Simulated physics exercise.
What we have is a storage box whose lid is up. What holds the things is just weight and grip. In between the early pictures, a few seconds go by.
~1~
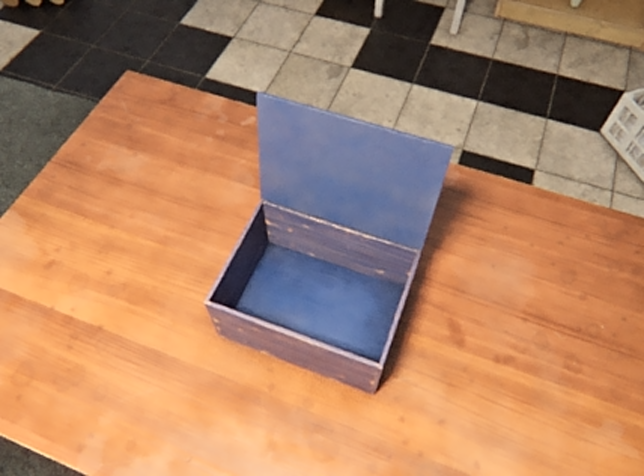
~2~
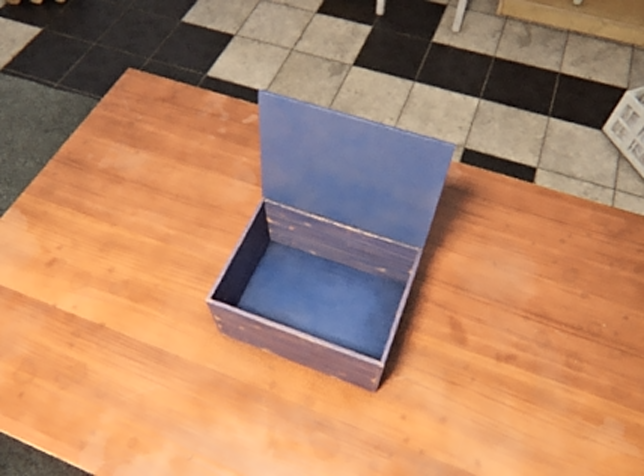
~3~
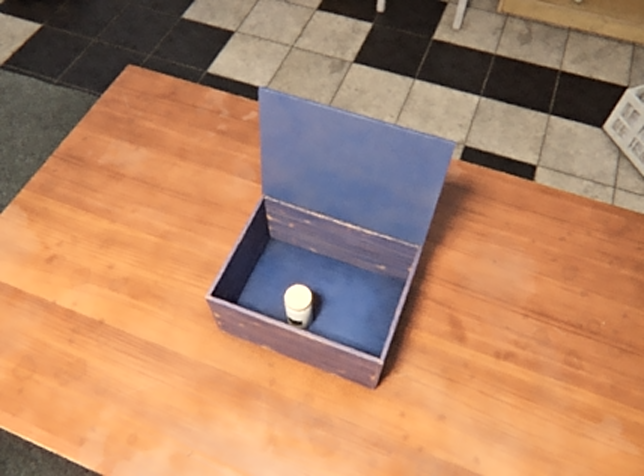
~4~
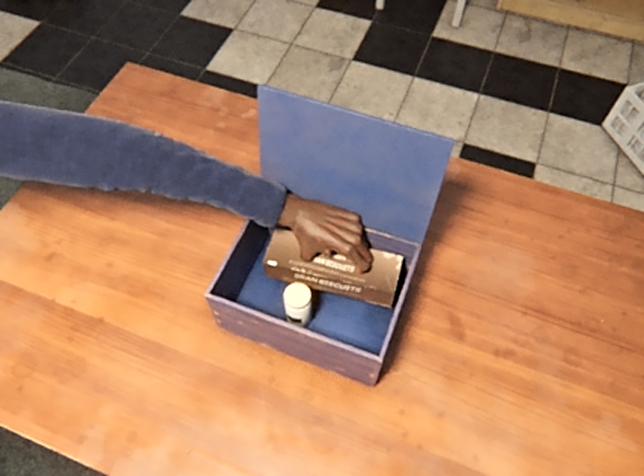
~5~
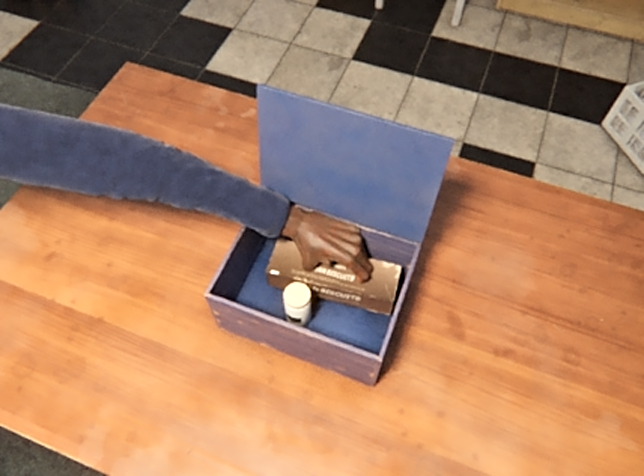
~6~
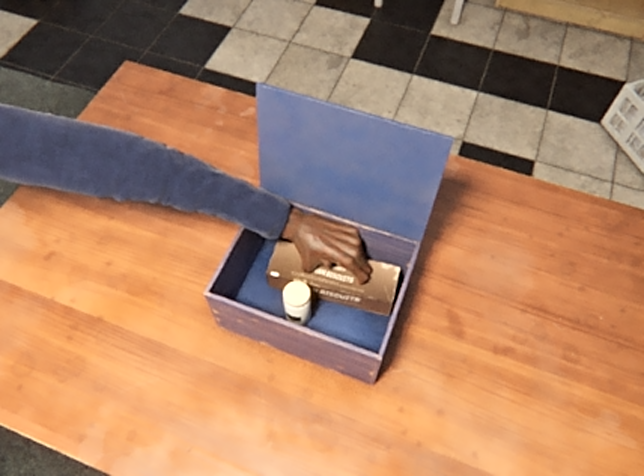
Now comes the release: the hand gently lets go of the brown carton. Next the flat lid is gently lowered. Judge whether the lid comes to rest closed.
It does.
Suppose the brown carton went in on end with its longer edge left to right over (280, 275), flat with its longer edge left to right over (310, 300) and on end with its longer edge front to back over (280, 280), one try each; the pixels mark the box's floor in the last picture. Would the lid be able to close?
On the first go it can't shut, on the second it comes down fully, and on the third it can't shut.
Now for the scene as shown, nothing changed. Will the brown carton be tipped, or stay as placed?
Well, the brown carton stays just as set.
Then, 1.40 s after the last picture, lid 71° above the rim.
Then, 1.80 s after the last picture, lid 31° above the rim.
At rest, lid shut; both in place. Seen from the same camera at the end, brown carton near (333, 278).
